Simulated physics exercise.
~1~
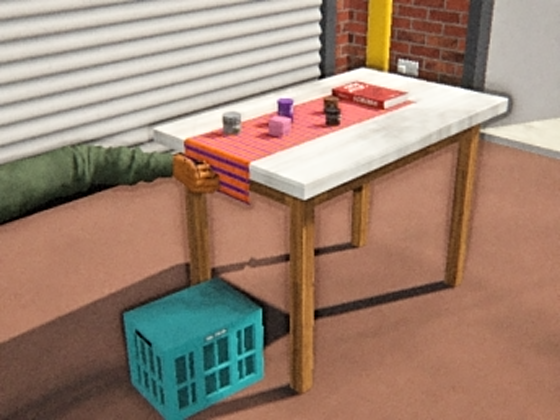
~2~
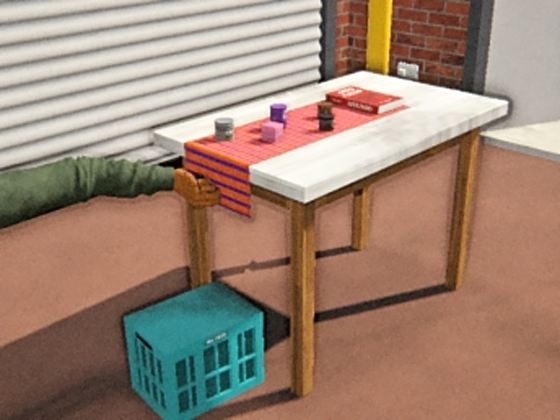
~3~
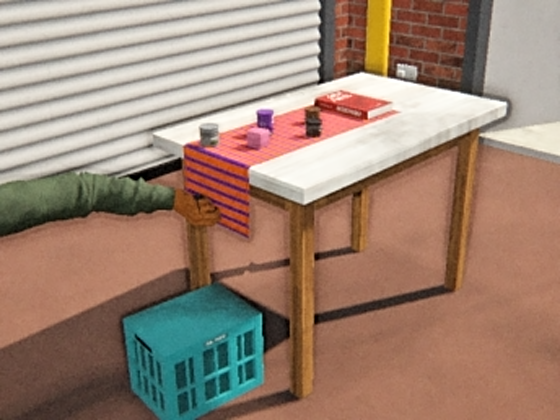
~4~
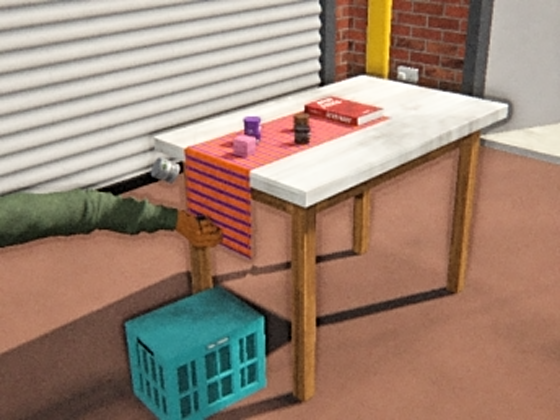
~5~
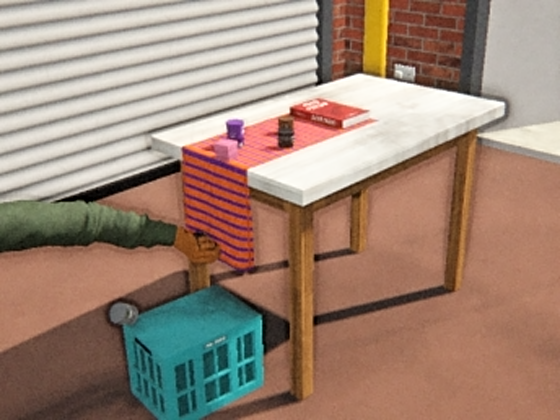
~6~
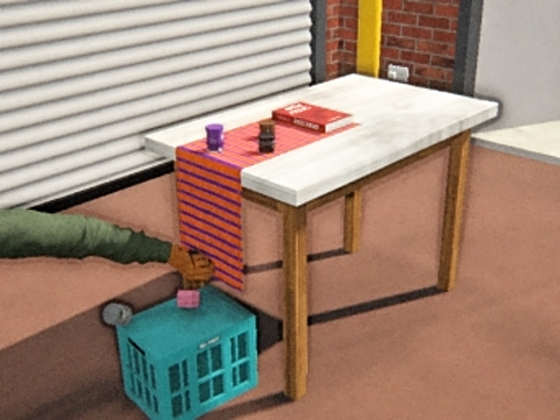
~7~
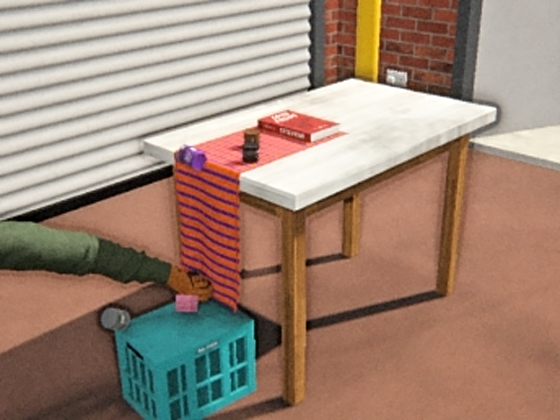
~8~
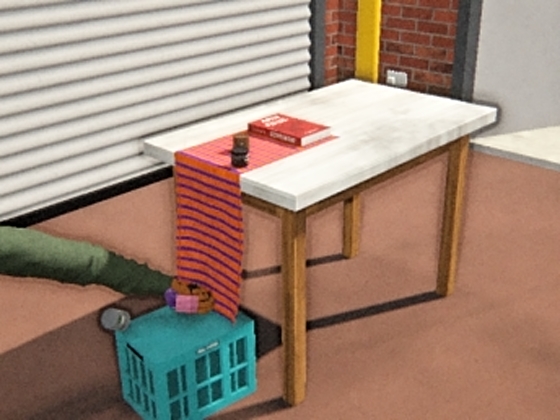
The video shows a hand pulling a striped orange cloth down over the left end of a white-topped table, carrying small objects along until a grey pot, a pink cube and a purple can drop off in turn, while two dark pots and a red book remain on top.
